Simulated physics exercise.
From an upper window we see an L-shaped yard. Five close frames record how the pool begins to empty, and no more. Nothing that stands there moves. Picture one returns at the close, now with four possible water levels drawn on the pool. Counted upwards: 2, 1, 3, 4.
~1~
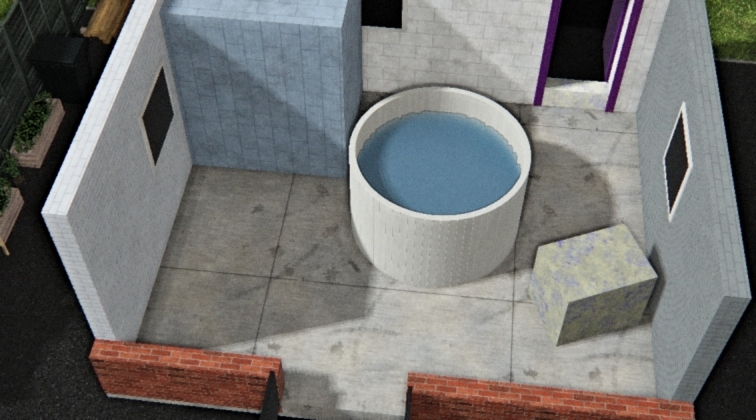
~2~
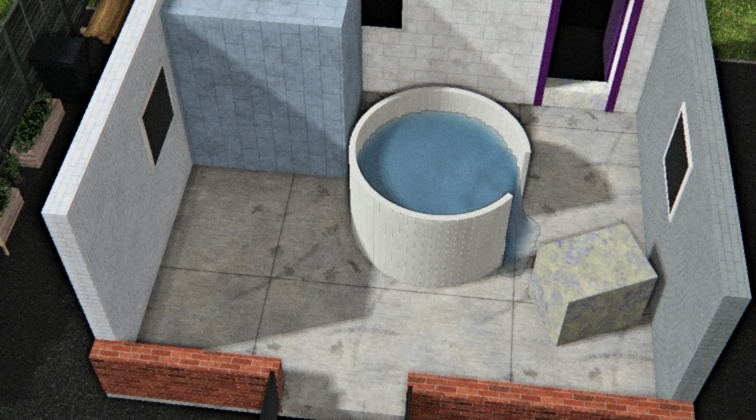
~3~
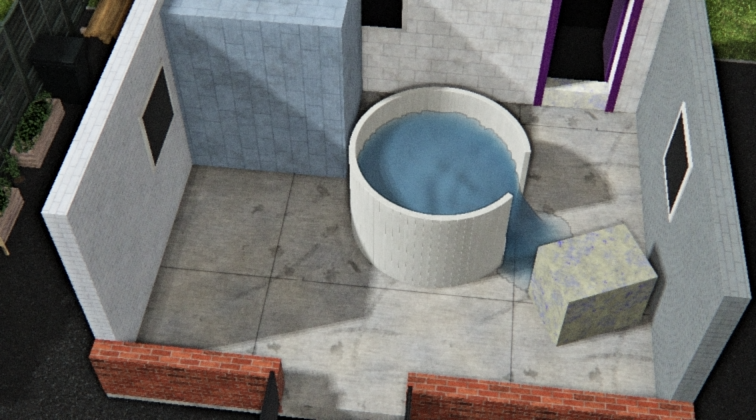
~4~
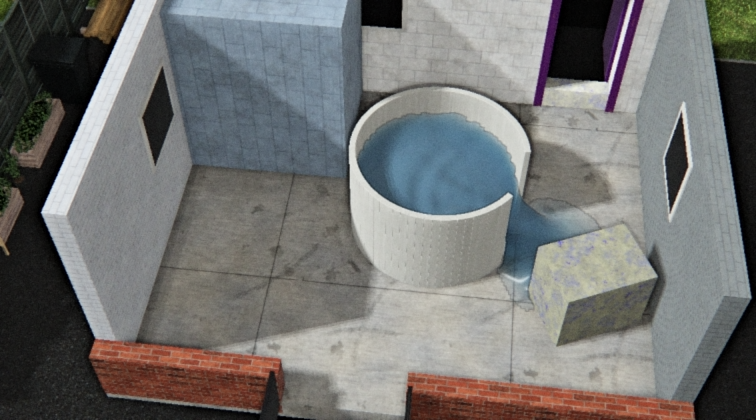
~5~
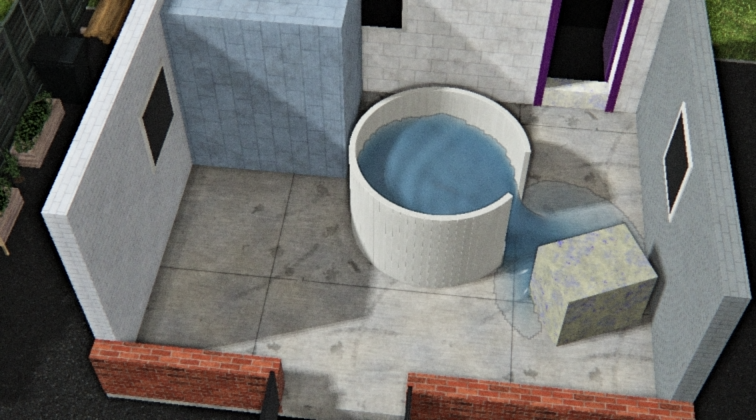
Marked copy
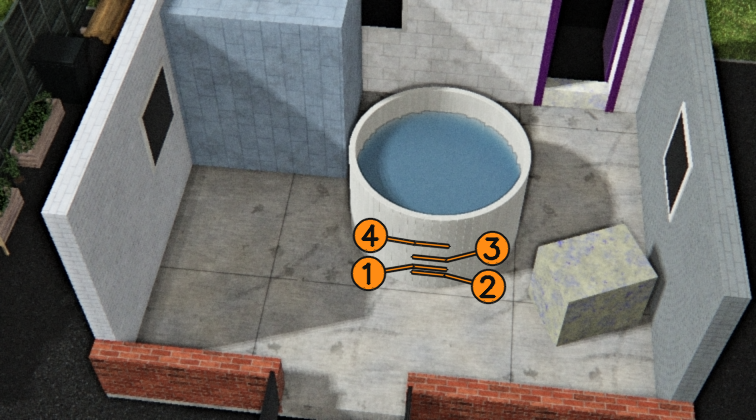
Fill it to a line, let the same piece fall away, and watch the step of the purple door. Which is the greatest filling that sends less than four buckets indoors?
Use level 4.
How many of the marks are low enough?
All of them.
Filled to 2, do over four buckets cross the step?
No.
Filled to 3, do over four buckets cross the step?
No, not at all.
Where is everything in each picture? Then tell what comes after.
In the first frame, water in the pool at rest, its middle at (438, 168); foot of the purple doorway at (573, 108); open gate at (344, 363).
In the second frame, 1 % of the ground under water, visible out to (514, 271).
In the third frame, 4 % of the ground under water, visible out to (523, 284).
In the fourth frame, 6 % of the ground under water, visible out to (526, 211).
In the fifth frame, water covers 11 % of the ground, its front hidden from here.
In orange, 1 at (429, 267); 2 at (428, 273); 3 at (430, 258); 4 at (431, 244); from the bottom up 2, 1, 3, 4.
With 1, nothing gets over.
With 2, nothing gets over.
With 3, nothing gets over.
With 4, a splash gets over, under a bucket.
